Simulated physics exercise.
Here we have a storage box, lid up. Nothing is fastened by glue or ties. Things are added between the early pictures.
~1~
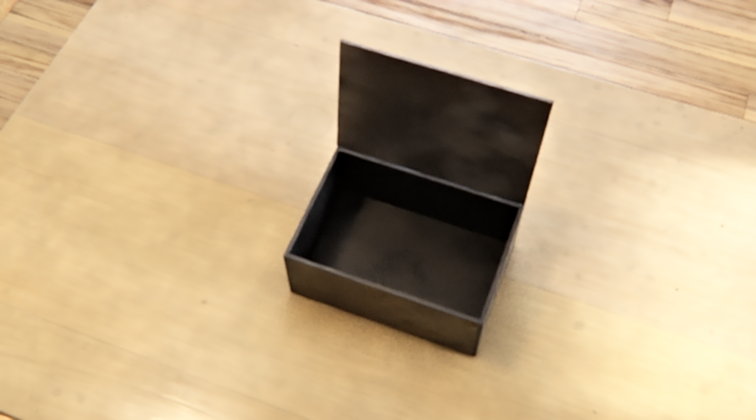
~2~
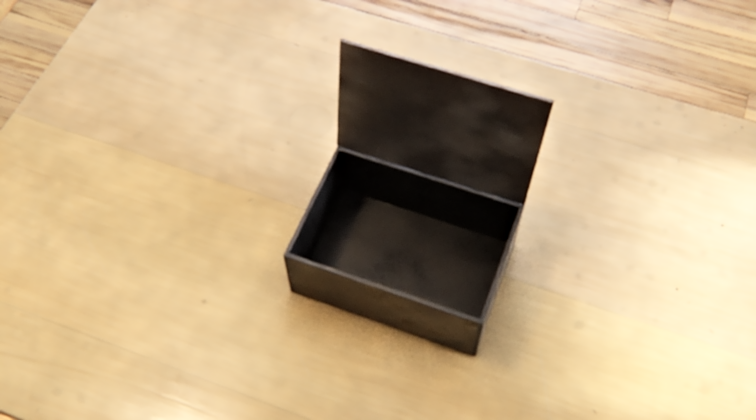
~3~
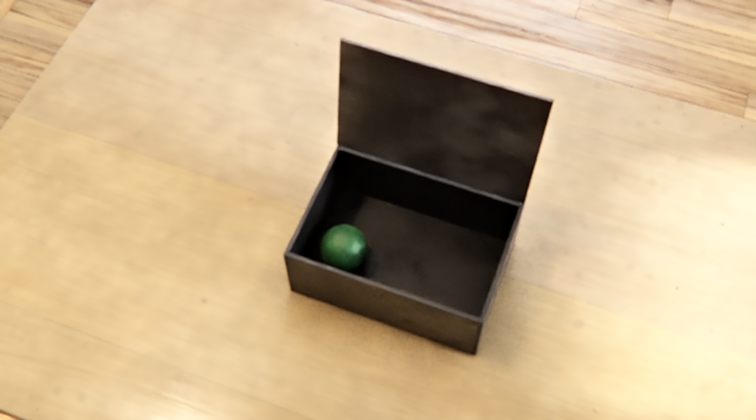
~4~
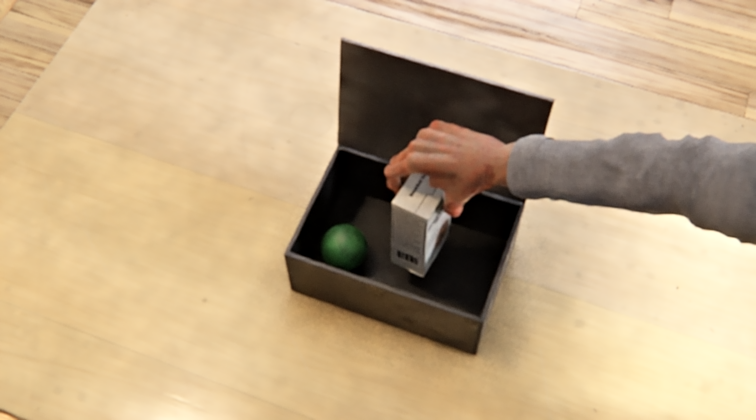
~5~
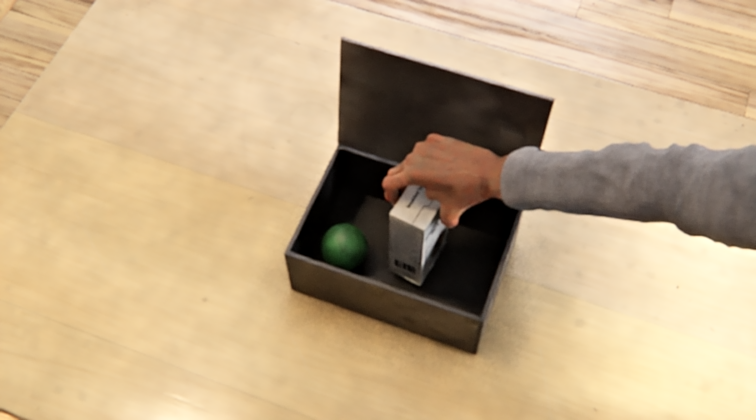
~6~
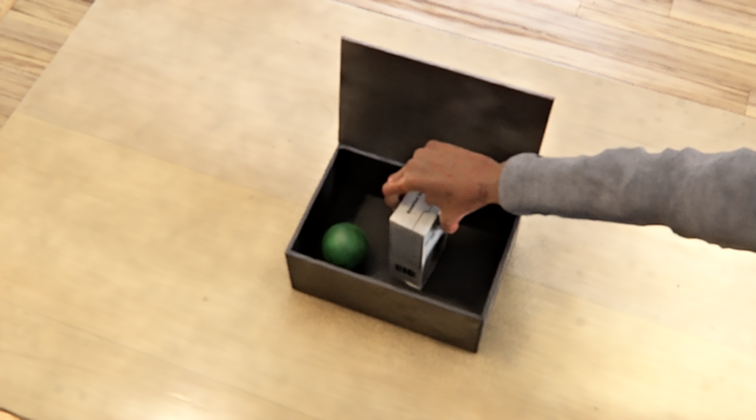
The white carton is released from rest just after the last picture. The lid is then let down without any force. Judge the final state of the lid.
The lid fails to lower completely.
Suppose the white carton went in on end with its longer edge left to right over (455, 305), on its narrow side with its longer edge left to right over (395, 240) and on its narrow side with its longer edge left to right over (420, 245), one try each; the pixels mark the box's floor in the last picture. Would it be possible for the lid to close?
Going in order, the lid is left partly open, then comes down all the way, then comes down all the way.
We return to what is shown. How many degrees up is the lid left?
Roughly 55 degrees above the rim.
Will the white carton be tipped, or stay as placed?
In the end, it keeps its orientation.
Then, 1.20 s after the last picture, lid starting down.
Then, 1.50 s after the last picture, lid 65° above the rim.
At rest, lid 53° above the rim; both in place. Seen from the same camera at the end, white carton near (420, 235).
